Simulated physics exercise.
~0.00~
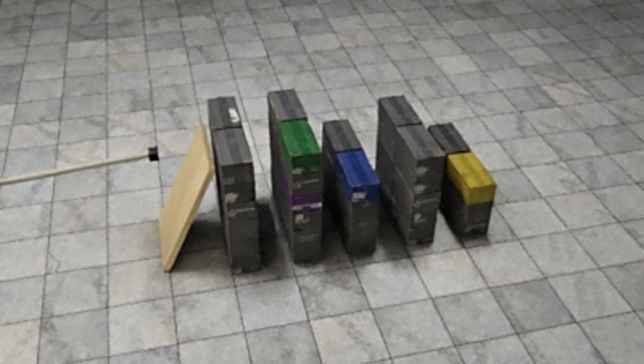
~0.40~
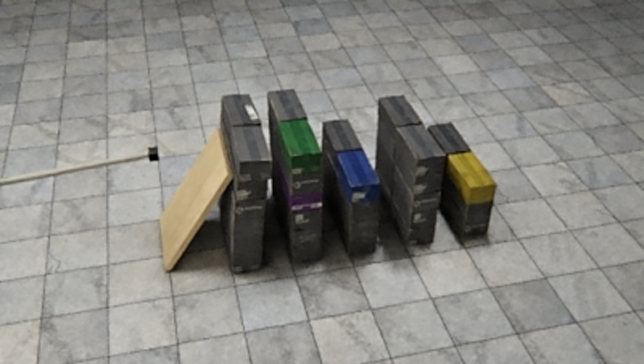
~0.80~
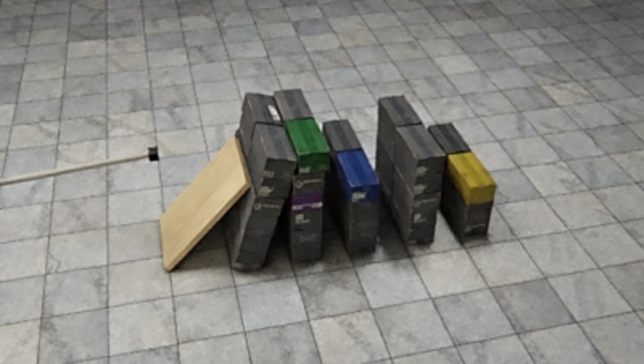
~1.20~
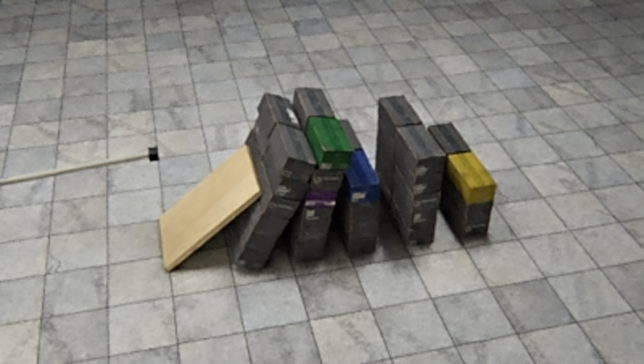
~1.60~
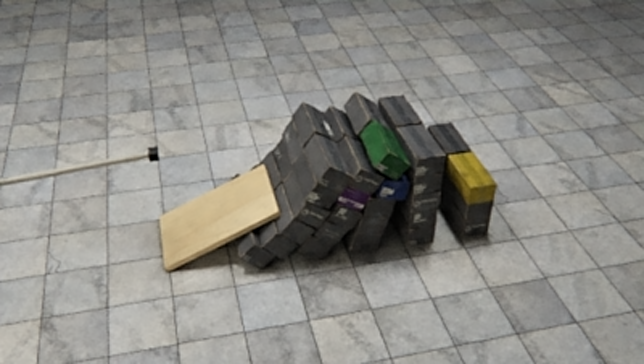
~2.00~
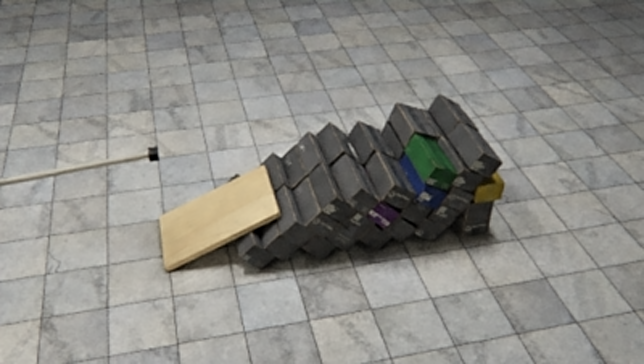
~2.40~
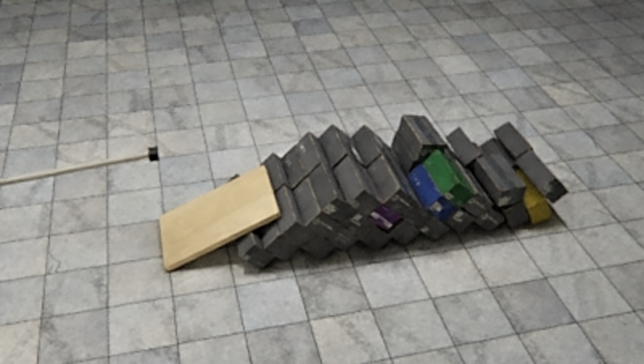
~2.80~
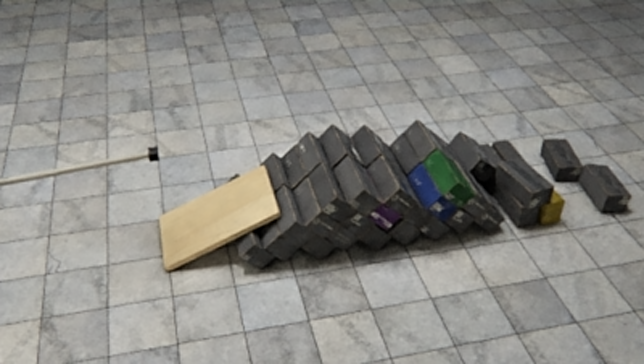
On a grey tiled floor, a wooden board leaned into a row of dark stacked boxes, and the stacks toppled rightward one after another, taking the green, purple, blue and yellow ones along, until all lay slumped, with two dark boxes lying apart at the right.
